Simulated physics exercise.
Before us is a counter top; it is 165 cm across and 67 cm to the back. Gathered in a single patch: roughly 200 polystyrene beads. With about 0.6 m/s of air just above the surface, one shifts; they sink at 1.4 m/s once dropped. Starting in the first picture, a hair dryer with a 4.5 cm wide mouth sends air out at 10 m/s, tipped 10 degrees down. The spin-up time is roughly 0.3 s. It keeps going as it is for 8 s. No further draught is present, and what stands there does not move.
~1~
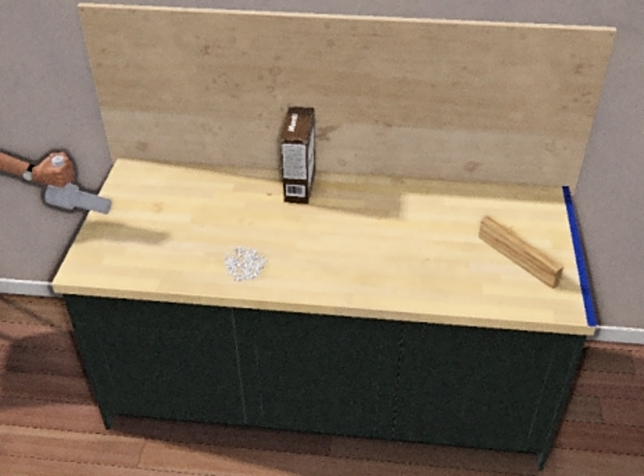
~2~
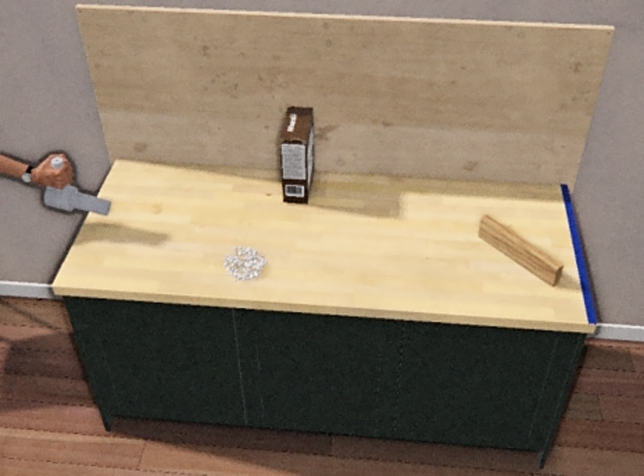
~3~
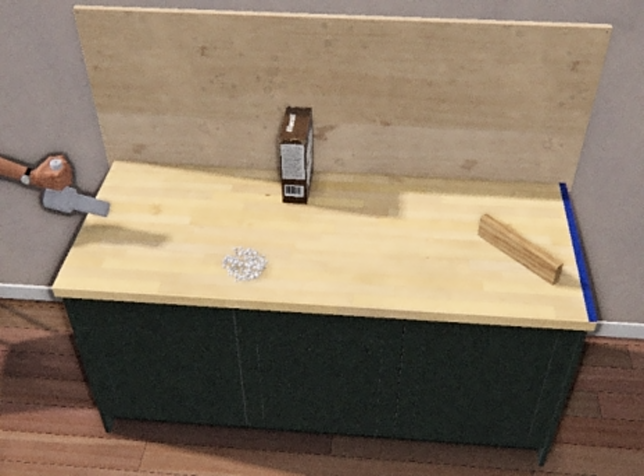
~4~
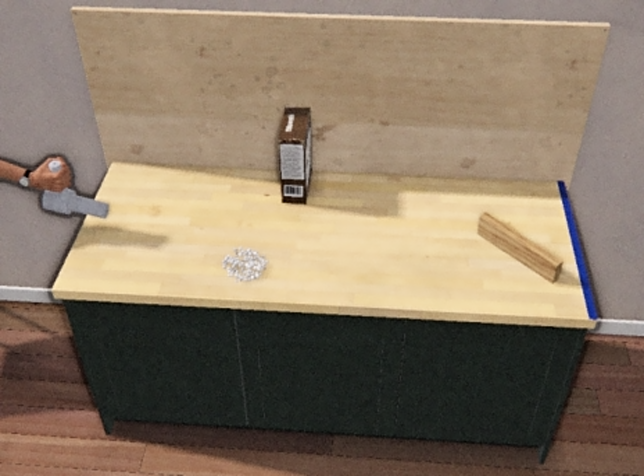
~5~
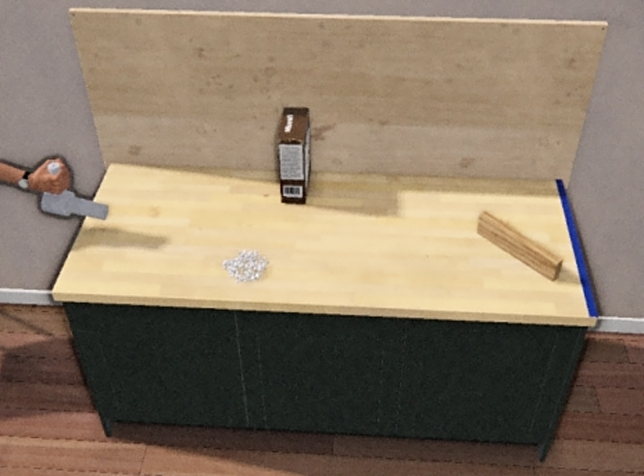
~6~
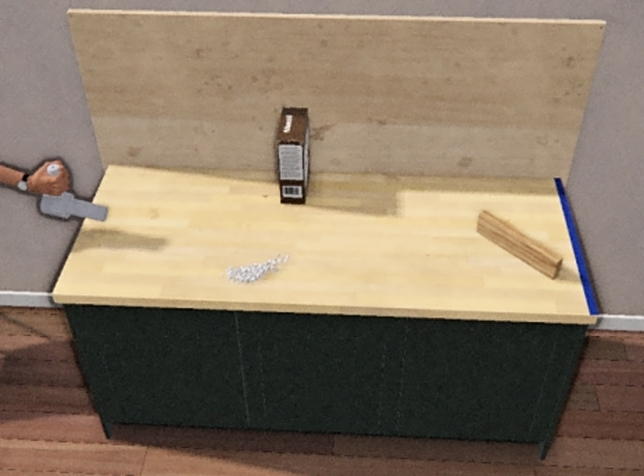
A pale wooden counter with dark green cupboard fronts stands on a reddish-brown wood floor against a grey wall, seen from above and in front. A hand holds a grey hair dryer at the left, white beads lie near the front, a brown carton stands behind, and a board lies right, beside a blue edge. The beads stay still, then shift slightly rightward and stretch into a slanted streak, while the view drifts very slightly.
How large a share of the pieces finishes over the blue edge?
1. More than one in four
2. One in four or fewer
2.
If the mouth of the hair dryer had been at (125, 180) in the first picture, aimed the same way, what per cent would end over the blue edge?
I'd expect close to 0 per cent.
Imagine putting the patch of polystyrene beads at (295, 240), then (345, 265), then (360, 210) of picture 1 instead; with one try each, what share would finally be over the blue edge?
100 %, 40 %, 90 %.
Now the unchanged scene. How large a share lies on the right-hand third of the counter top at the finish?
Something close to 0 % ends up there.
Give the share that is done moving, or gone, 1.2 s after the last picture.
Roughly 100 per cent of them.
Then, 1.2 s after the last picture, 0 % are on the move or not yet settled, 2 % are over the blue edge.
Then, 2.2 s after the last picture, 0 % are on the move or not yet settled, 2 % are over the blue edge.
Then, 4.1 s after the last picture, 0 % are on the move or not yet settled, 2 % are over the blue edge.
Then, 7.7 s after the last picture, at the end, 2 % are over the blue edge.
